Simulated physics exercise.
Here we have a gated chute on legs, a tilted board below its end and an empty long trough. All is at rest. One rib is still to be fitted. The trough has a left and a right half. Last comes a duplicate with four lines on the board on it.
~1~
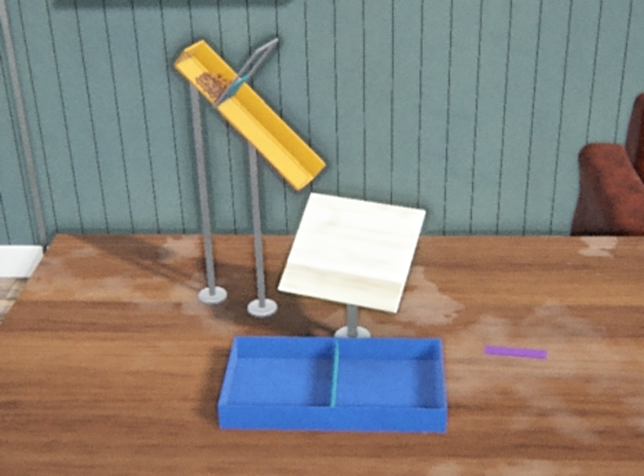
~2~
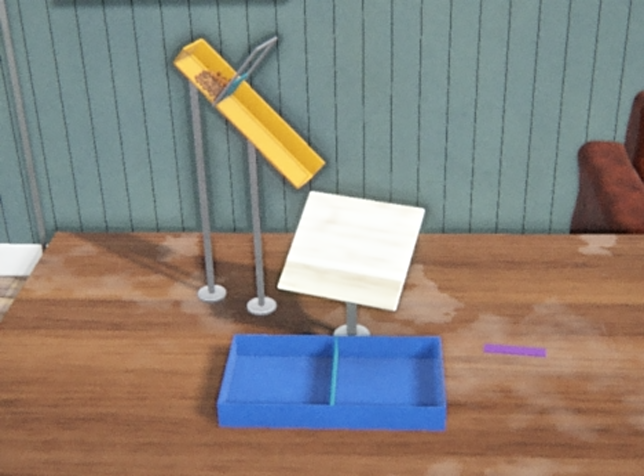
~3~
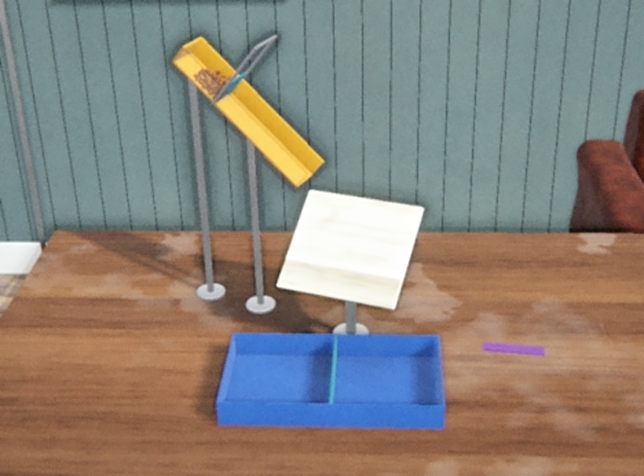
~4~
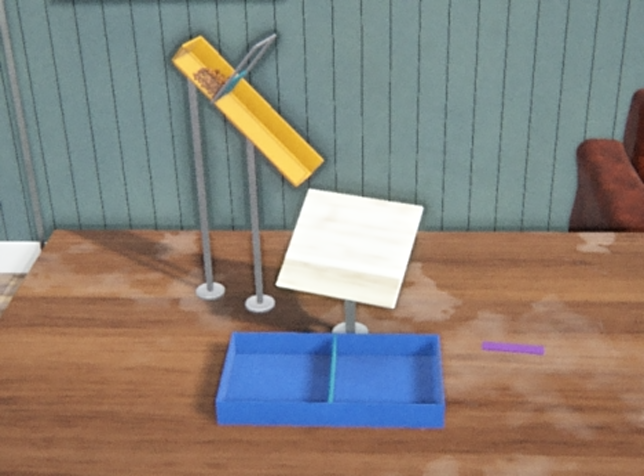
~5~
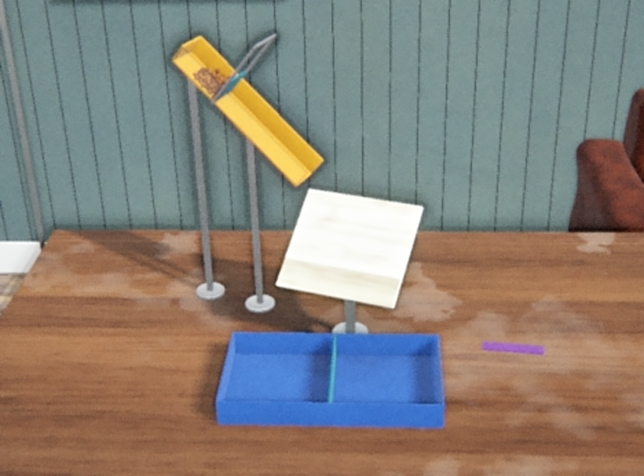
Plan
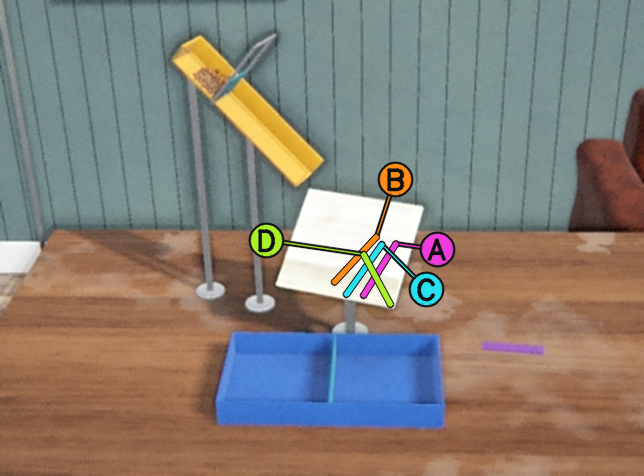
At first, small brown pieces sit behind a closed gate near the top of a yellow chute on grey legs, above a tilted white board and an empty blue trough split by a green divider. Then the view shifts very slightly, while the pieces, gate and everything else stay still.
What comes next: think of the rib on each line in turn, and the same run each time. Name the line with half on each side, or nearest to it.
Use line A.
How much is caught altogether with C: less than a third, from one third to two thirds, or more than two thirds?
It is more than two thirds.
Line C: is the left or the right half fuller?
The left half.
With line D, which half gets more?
Right.
On the marked copy, line A from (395, 243) to (363, 295); line B from (376, 236) to (334, 282); line C from (381, 244) to (346, 294); line D from (363, 254) to (390, 304).
Choosing A, of what is caught, close to half in the left half, close to half in the right.
Choosing B, of what is caught, all but a few in the left half, a small share in the right.
Choosing C, of what is caught, all but a few in the left half, a small share in the right.
Choosing D, of what is caught, a small share in the left half, the bulk in the right.
